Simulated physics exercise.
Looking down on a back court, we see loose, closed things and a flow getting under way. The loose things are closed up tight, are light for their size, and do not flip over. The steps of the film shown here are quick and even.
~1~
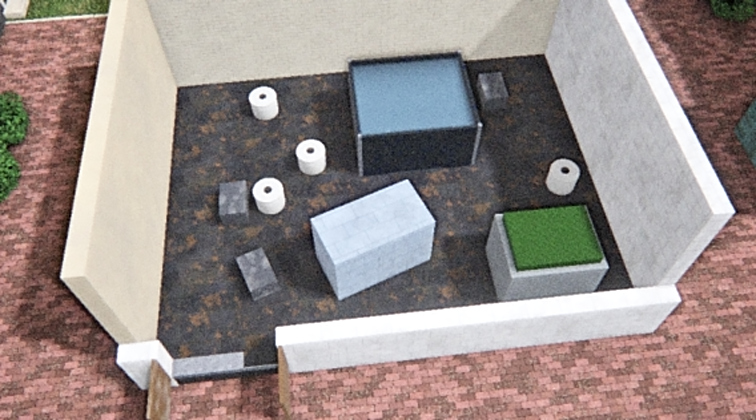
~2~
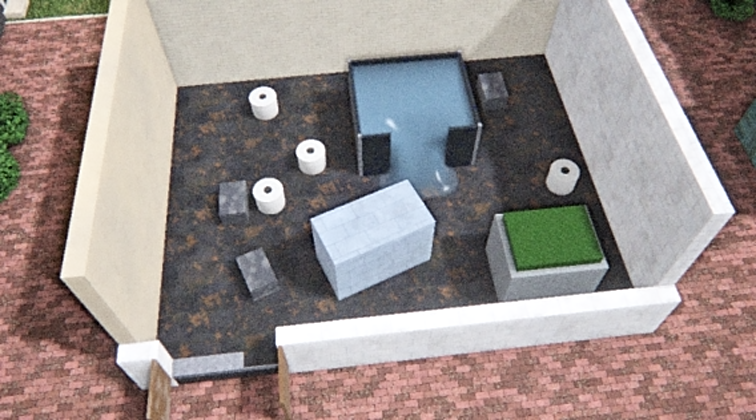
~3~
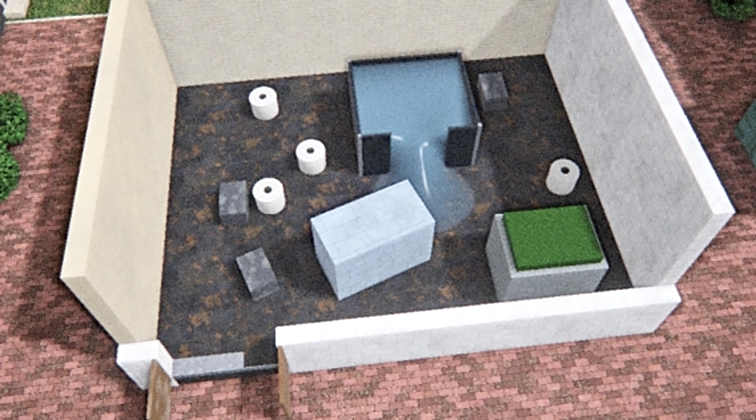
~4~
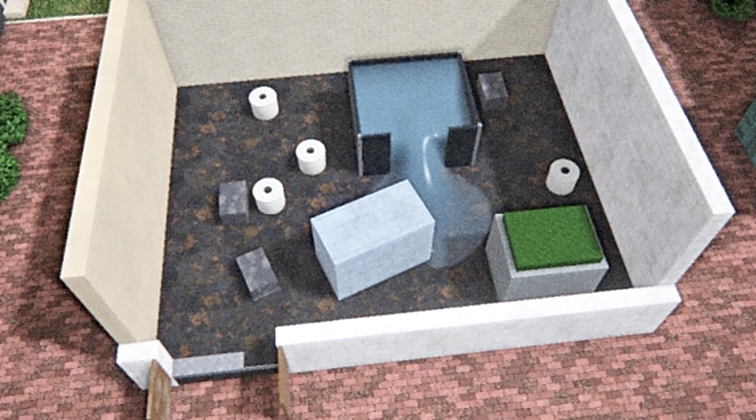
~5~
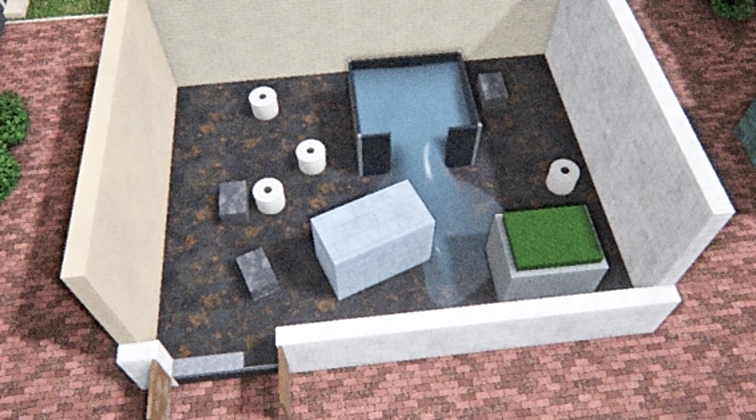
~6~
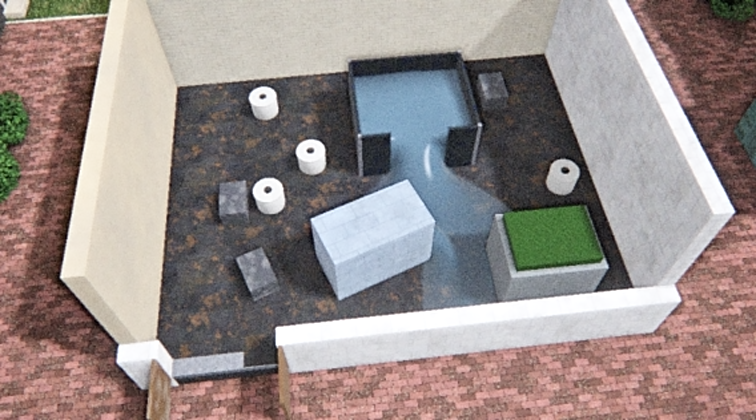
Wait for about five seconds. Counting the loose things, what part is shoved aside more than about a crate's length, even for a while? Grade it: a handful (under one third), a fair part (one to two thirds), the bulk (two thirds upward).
The bulk.
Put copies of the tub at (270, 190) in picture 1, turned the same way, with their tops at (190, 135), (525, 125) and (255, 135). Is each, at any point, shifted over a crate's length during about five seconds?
Result by item: Gets dislodged / gets dislodged / stays where it is.
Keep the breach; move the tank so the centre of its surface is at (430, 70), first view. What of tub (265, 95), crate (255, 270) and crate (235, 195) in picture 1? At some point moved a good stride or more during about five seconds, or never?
In order: Remained close by, went well off, went well off.
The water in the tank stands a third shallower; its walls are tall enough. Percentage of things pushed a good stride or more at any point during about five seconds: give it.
Roughly 60 %.
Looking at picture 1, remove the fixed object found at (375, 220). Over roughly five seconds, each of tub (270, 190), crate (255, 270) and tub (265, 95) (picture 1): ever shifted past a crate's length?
Here's how it goes one after another: Remained close, traveled a good way and remained close.
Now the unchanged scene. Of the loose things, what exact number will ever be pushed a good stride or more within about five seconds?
5.
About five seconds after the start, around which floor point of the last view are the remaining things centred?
The average lands at about (309, 133).
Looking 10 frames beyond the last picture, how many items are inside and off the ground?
Counted: 0.
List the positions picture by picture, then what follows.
In the first frame, a crate at (256, 269) rests on the ground; a tub at (565, 171) rests on the ground; 0 of 7 have shifted.
In the second frame, a crate at (256, 269), on the bottom; a tub at (565, 171) rests on the ground; 0 of 7 have shifted.
In the third frame, a crate at (256, 269), on the bottom; a tub at (565, 171), on the bottom; 0 of 7 have shifted.
In the fourth frame, a crate at (256, 269), on the bottom; a tub at (565, 171), on the bottom; 0 of 7 have shifted.
In the fifth frame, a crate at (256, 269) rests on the ground; a tub at (565, 171) rests on the ground; 0 of 7 have shifted.
In the sixth frame, a crate at (256, 269), on the bottom; a tub at (565, 171) rests on the ground; 0 of 7 have shifted.
A moment on, 0 of 7 are well off their spots; 0 afloat.
Next, 3 of 7 are well off their spots; 0 afloat.
Later, 4 of 7 are well off their spots; 2 afloat.
In the end, 5 of 7 are well off their spots, and 5 have been at some point; 5 afloat.
